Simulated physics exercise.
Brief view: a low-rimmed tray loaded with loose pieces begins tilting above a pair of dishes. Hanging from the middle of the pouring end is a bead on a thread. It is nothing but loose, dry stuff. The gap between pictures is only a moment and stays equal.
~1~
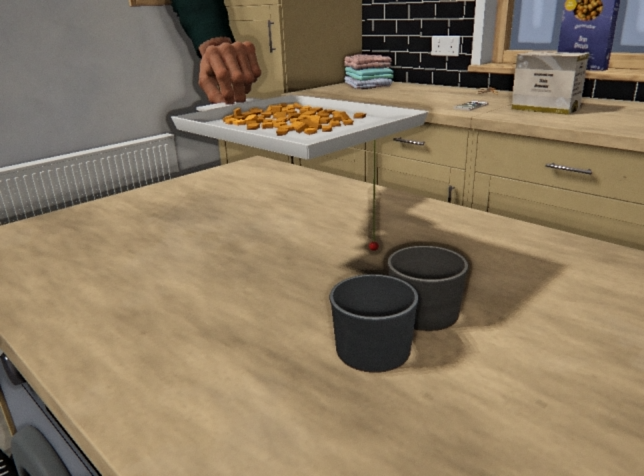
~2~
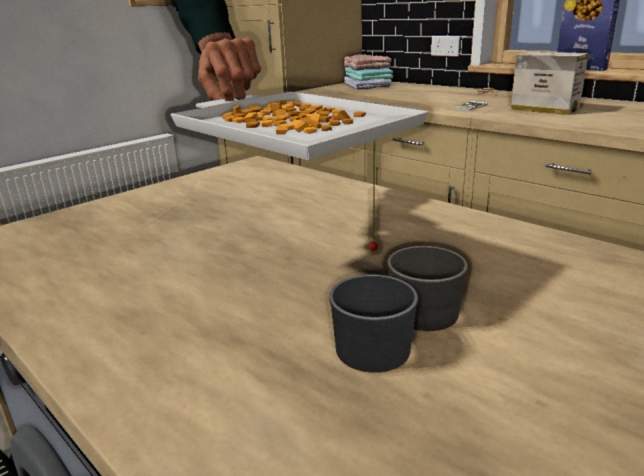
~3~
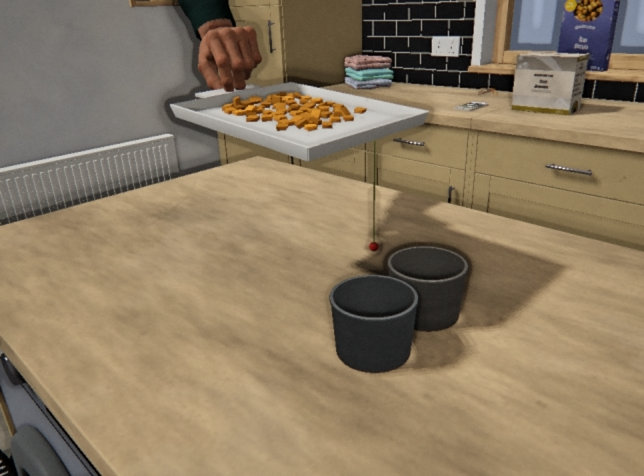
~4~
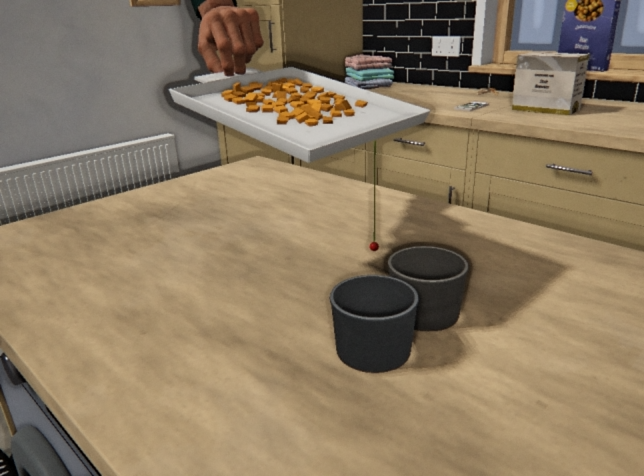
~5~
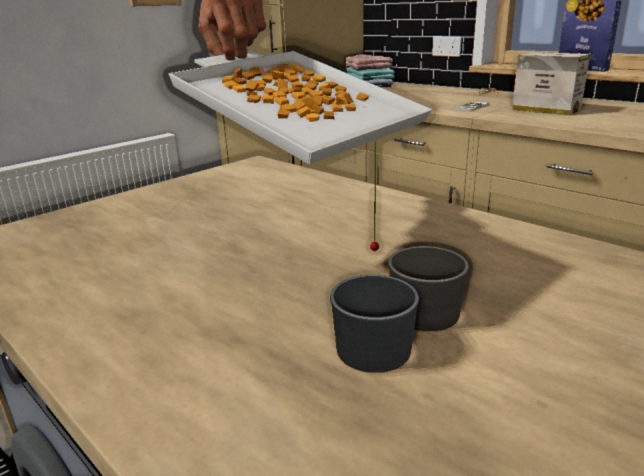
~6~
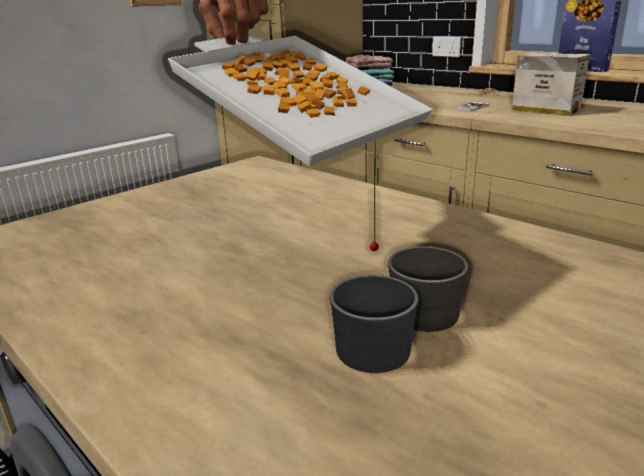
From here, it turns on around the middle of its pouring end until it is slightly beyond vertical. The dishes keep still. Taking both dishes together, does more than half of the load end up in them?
Yes.
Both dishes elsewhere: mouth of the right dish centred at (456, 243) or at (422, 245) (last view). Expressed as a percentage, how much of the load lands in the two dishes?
Trial 1 around 30 percent, trial 2 around 40 percent.
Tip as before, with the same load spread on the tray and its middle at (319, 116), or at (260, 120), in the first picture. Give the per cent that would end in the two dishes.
In order, 80 % then 70 %.
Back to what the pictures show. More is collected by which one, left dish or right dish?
That one is the leftward one.
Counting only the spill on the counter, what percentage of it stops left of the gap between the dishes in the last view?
My estimate is some 70 per cent.
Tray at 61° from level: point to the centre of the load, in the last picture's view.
I'd put the middle close to (353, 128).
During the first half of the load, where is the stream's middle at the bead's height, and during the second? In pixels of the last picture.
I'd say around (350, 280) at first, then around (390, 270).
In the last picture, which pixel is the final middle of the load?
Close to (377, 339).
Soon after the last picture, tray tipped steeply; nearly all on the tray; a small part in the air.
A little later, tray tipped right over; about two thirds on the tray; a small part in the left dish; a small part outside both; a small part in the air.
Later still, tray tipped past a quarter turn; about half in the left dish; about a quarter in the right dish; about a quarter outside both.
At rest, tray tipped past a quarter turn; about half in the left dish; about a quarter in the right dish; about a quarter outside both.
